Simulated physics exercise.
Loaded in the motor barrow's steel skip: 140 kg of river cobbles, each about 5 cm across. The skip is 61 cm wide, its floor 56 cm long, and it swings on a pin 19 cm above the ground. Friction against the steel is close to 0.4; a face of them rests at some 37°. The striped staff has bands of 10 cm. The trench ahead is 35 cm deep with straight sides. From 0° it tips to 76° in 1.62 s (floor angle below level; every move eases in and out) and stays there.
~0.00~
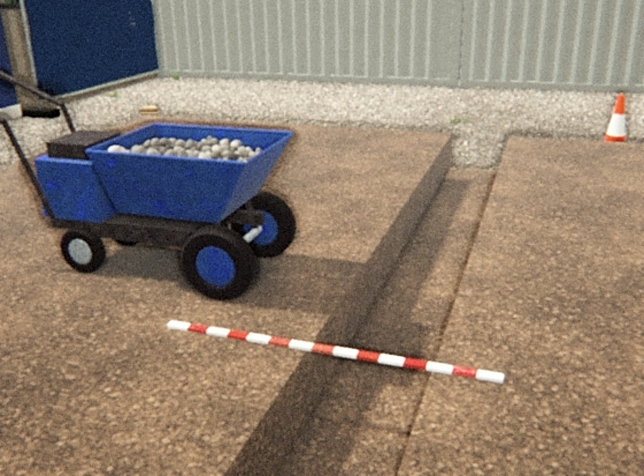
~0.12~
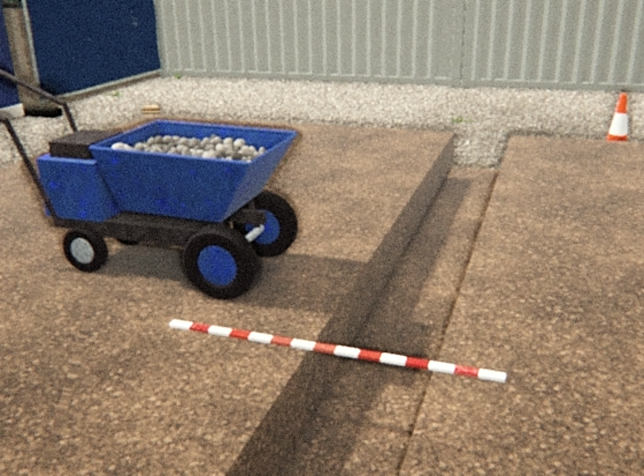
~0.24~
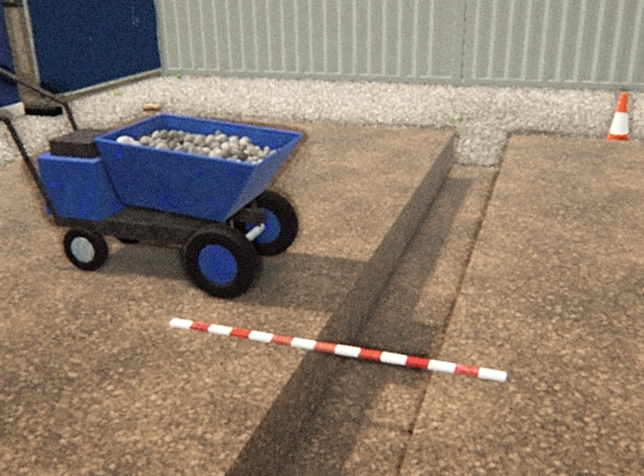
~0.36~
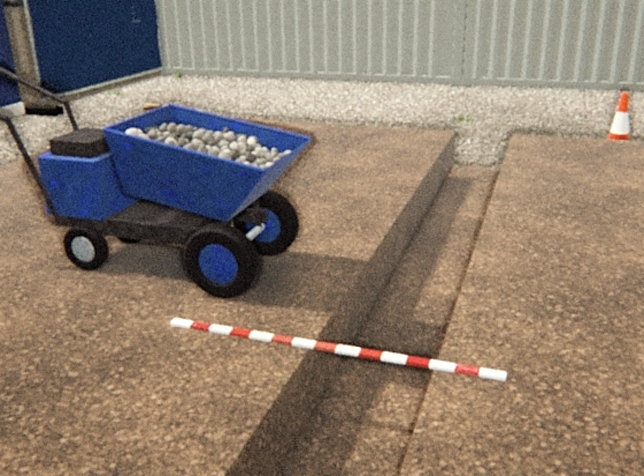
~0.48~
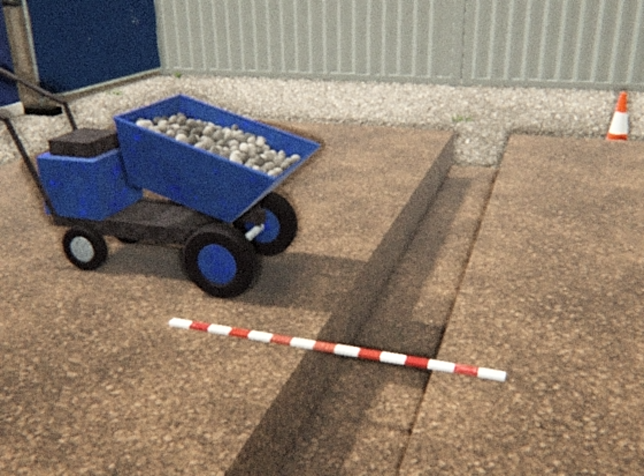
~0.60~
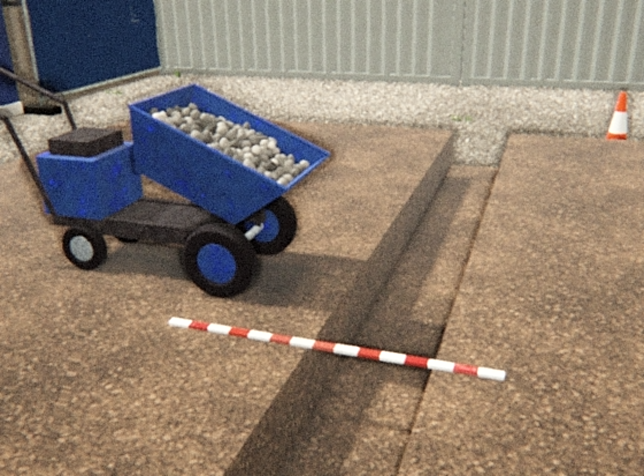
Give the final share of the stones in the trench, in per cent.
Close to 100 in a hundred.
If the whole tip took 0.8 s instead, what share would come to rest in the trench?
Then about 100 per cent.
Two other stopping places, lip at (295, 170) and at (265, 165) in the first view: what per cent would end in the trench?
First some 95, then 100 per cent.
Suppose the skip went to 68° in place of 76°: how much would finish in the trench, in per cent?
In that case some 80 per cent.
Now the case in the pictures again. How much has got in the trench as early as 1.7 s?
Some 45 per cent.
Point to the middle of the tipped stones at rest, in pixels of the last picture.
Their middle is at about (397, 342).
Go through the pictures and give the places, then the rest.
In the first picture, lip at (244, 164), floor tilted 0°, highest stones at (195, 145).
In the second picture, lip at (248, 164), floor tilted 1°, highest stones at (189, 142); the stones move at 0.2 m/s on average.
In the third picture, lip at (255, 166), floor tilted 5°, highest stones at (192, 138); the stones move at 0.3 m/s on average.
In the fourth picture, lip at (265, 171), floor tilted 10°, highest stones at (171, 131); the stones move at 0.4 m/s on average.
In the fifth picture, lip at (275, 180), floor tilted 16°, highest stones at (178, 123); the stones move at 0.5 m/s on average.
In the sixth picture, the skip is at 24°, its lip at (287, 190); the top of the load is at (189, 113); the stones move at 0.6 m/s on average.
After 1.2 s the floor is at 64°; 99 % in the skip, 1 % in the trench; the foremost stones are at (357, 262).
After 1.7 s the floor is at 76°; 54 % in the skip, 46 % in the trench; the foremost stones are at (442, 367).
After 2.1 s the floor is at 76°; 26 % in the skip, 74 % in the trench; the foremost stones are at (452, 335).
After 4.0 s the floor is at 76°; 0 % in the skip, 100 % in the trench; the foremost stones are at (449, 341).
